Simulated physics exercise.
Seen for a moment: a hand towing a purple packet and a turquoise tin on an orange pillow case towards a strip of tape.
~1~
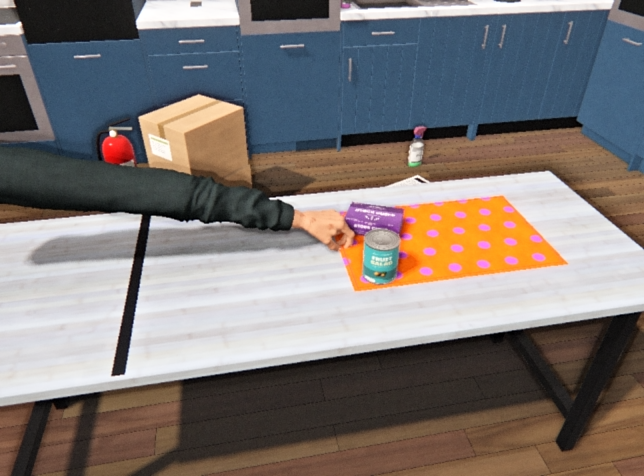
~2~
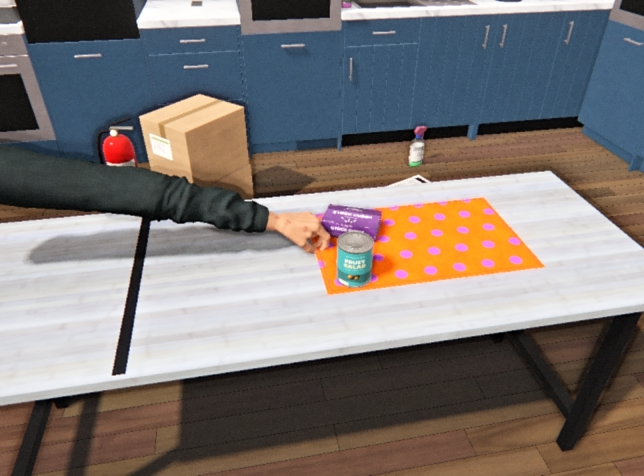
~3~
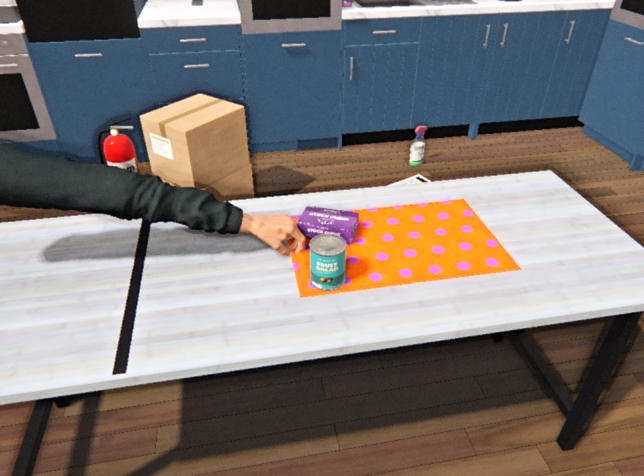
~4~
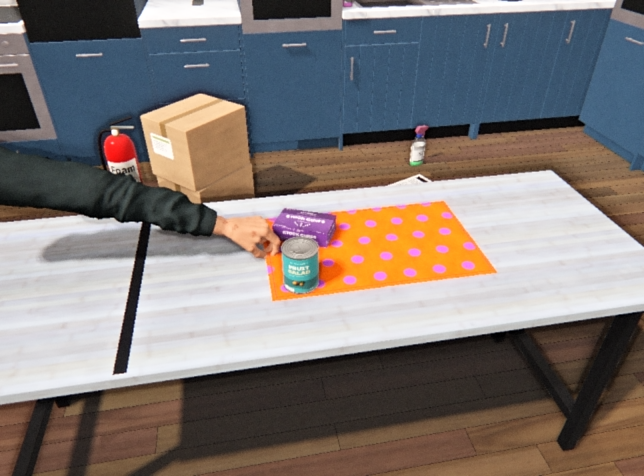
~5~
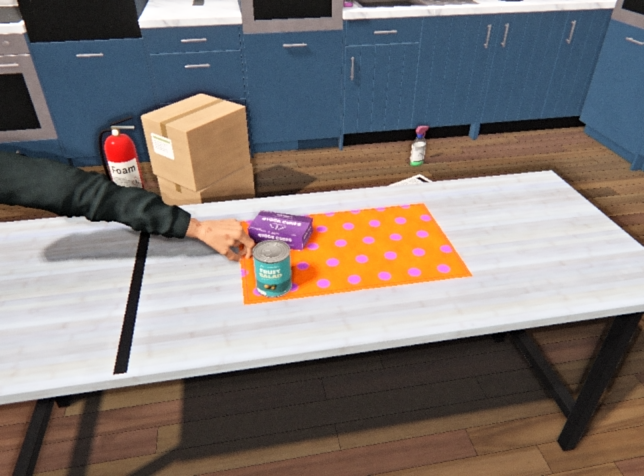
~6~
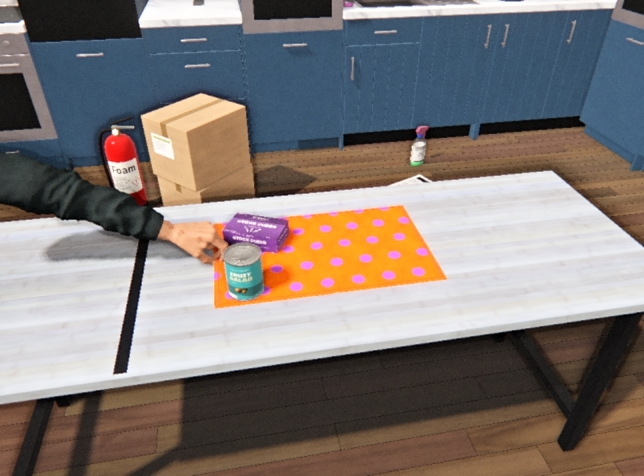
A hand drags an orange dotted cloth carrying a purple packet and turquoise tin left.
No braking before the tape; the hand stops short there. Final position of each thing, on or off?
Purple packet off; turquoise tin off.
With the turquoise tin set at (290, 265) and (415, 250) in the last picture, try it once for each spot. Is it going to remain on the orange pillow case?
It slips off the end in the first try and doesn't budge off in the second.
Then, 0.10 s past the final frame, hem short of the tape; purple packet on the cloth near (206, 238); turquoise tin on the cloth near (185, 279).
Then, 0.21 s past the final frame, hem at the tape; purple packet on the cloth near (153, 243); turquoise tin ahead of the hem near (124, 286).
When it is over, hem at the tape; purple packet ahead of the hem near (86, 251); turquoise tin ahead of the hem near (51, 296). The purple packet leaves the cloth and the turquoise tin shoots off the front.
